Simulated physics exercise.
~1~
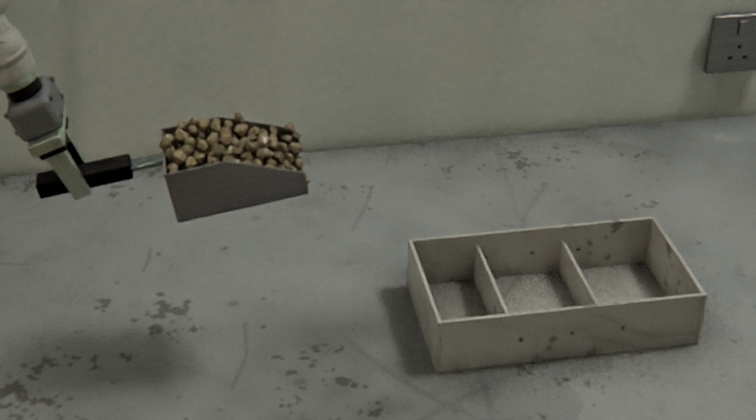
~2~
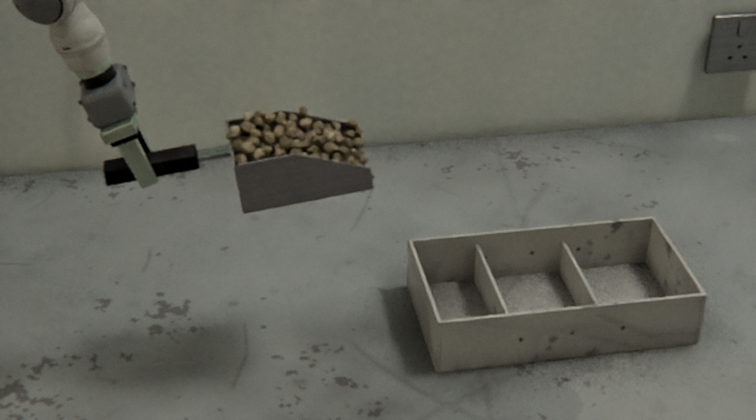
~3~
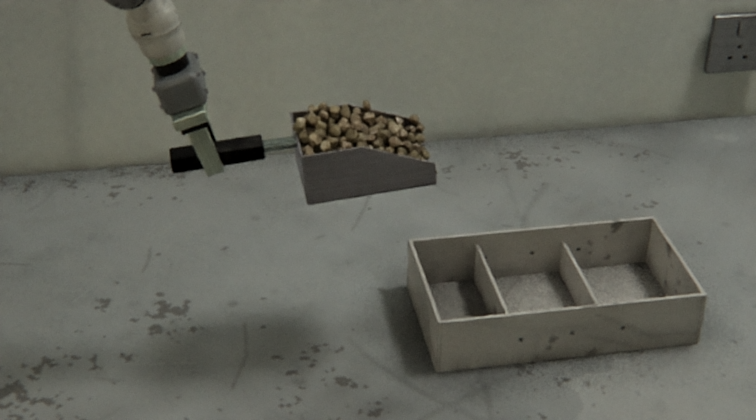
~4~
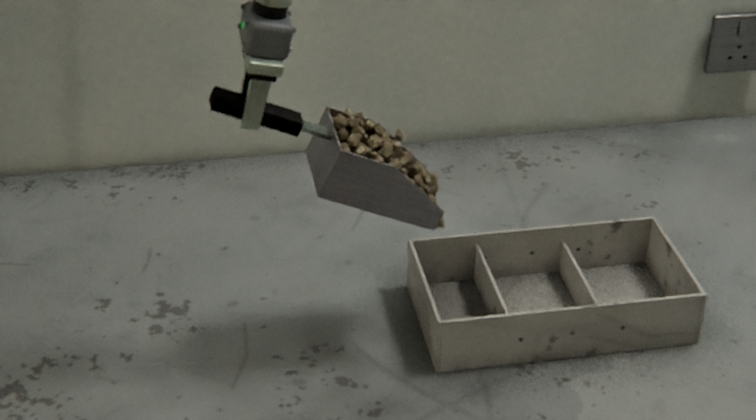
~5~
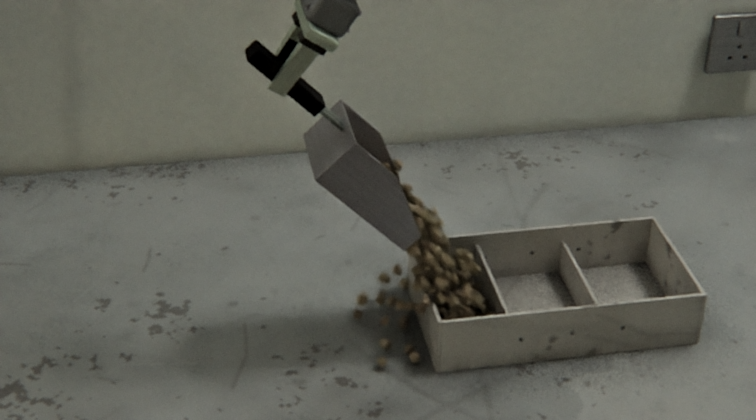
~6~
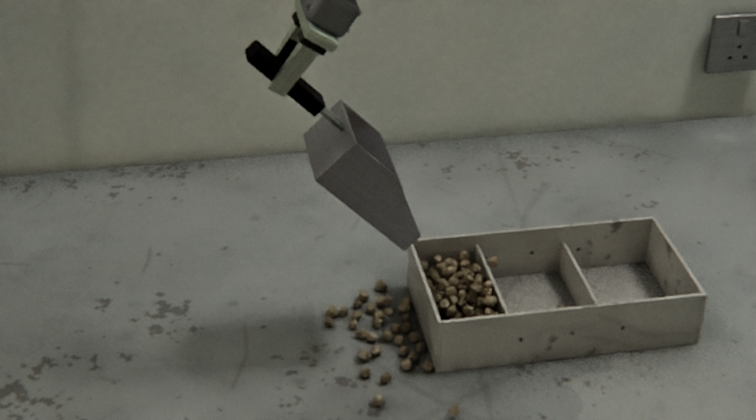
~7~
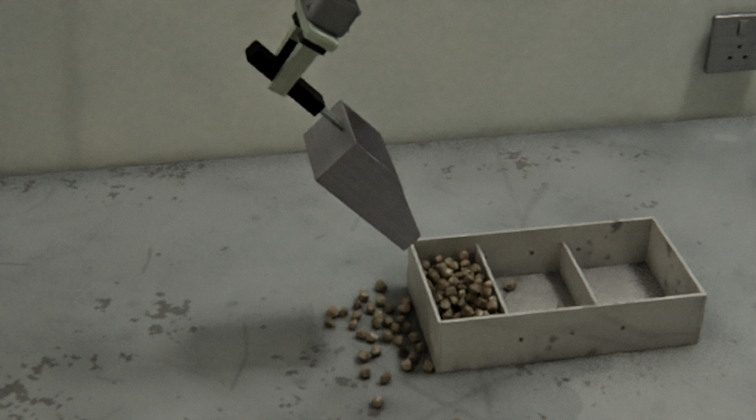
On a grey surface by a wall, a robot arm tipping a scoop of pebbles into a box's left compartment, some spilling outside.
